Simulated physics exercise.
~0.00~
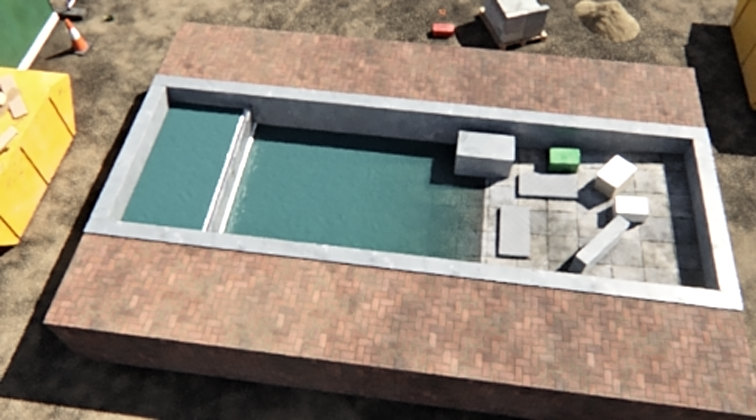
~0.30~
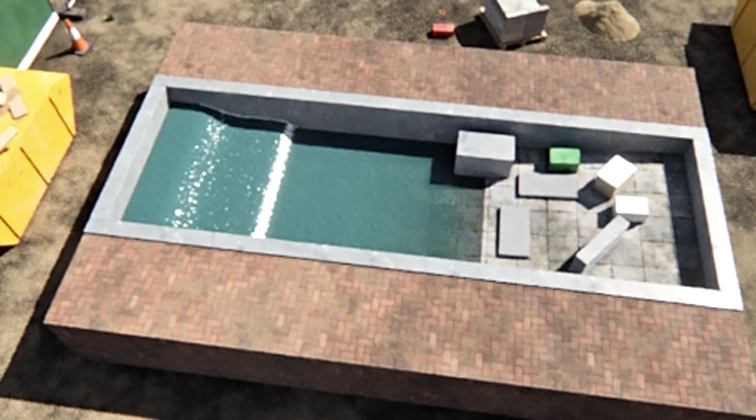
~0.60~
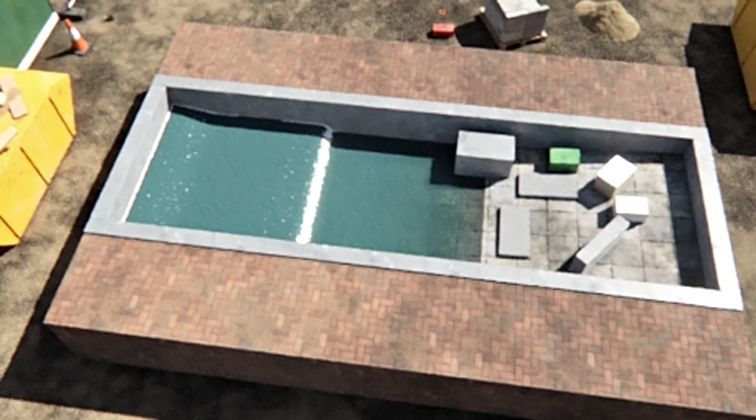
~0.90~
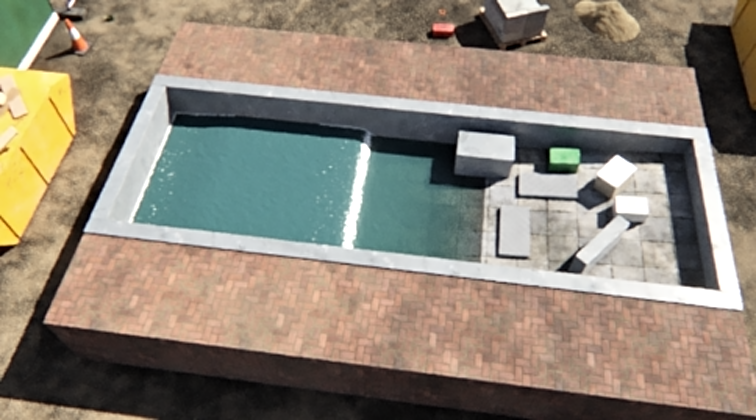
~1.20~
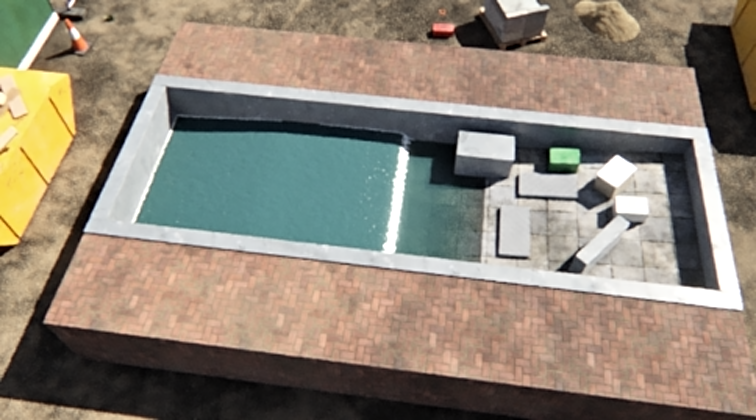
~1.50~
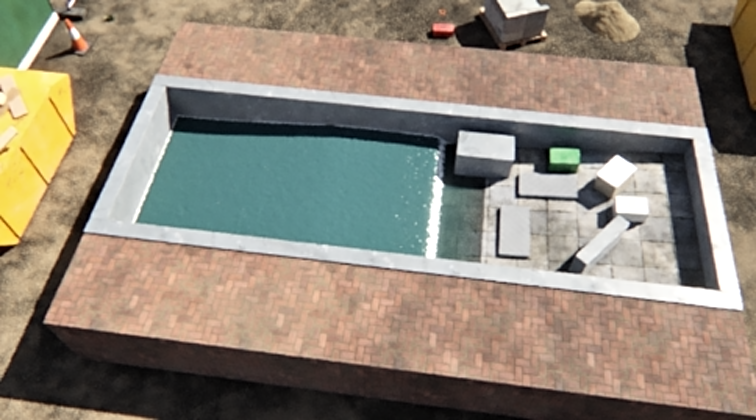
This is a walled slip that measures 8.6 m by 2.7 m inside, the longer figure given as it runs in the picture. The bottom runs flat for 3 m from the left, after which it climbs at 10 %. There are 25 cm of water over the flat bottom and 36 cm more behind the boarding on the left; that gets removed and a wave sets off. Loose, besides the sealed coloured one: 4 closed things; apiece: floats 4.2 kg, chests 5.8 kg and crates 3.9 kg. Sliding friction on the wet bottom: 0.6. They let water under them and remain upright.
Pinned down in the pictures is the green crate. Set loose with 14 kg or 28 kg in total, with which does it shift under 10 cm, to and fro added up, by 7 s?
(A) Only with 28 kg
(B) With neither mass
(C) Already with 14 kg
A.
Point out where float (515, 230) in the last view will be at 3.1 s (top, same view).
Position: Approx. (594, 217).
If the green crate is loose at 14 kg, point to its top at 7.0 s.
Somewhere around (526, 170).
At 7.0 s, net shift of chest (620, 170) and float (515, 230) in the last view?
In that order: 140 cm, 80 cm.
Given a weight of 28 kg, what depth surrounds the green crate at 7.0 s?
Close to 5 cm deep.
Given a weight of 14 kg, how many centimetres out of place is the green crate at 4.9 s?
Around 40 centimetres out of place.
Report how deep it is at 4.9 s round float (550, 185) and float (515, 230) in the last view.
10 and 6 cm.
After 2.1 s the green crate would be 0 cm from its start with 14 kg and 0 cm from its start with 28 kg; 0 cm of water round it then.
After 3.1 s the green crate would be 0 cm from its start with 14 kg and 0 cm from its start with 28 kg; 7 cm of water round it then.
After 4.9 s the green crate would be 38 cm from its start with 14 kg and 0 cm from its start with 28 kg; 10 cm of water round it then.
After 7.0 s the green crate would be 70 cm from its start with 14 kg and 0 cm from its start with 28 kg; 5 cm of water round it then.
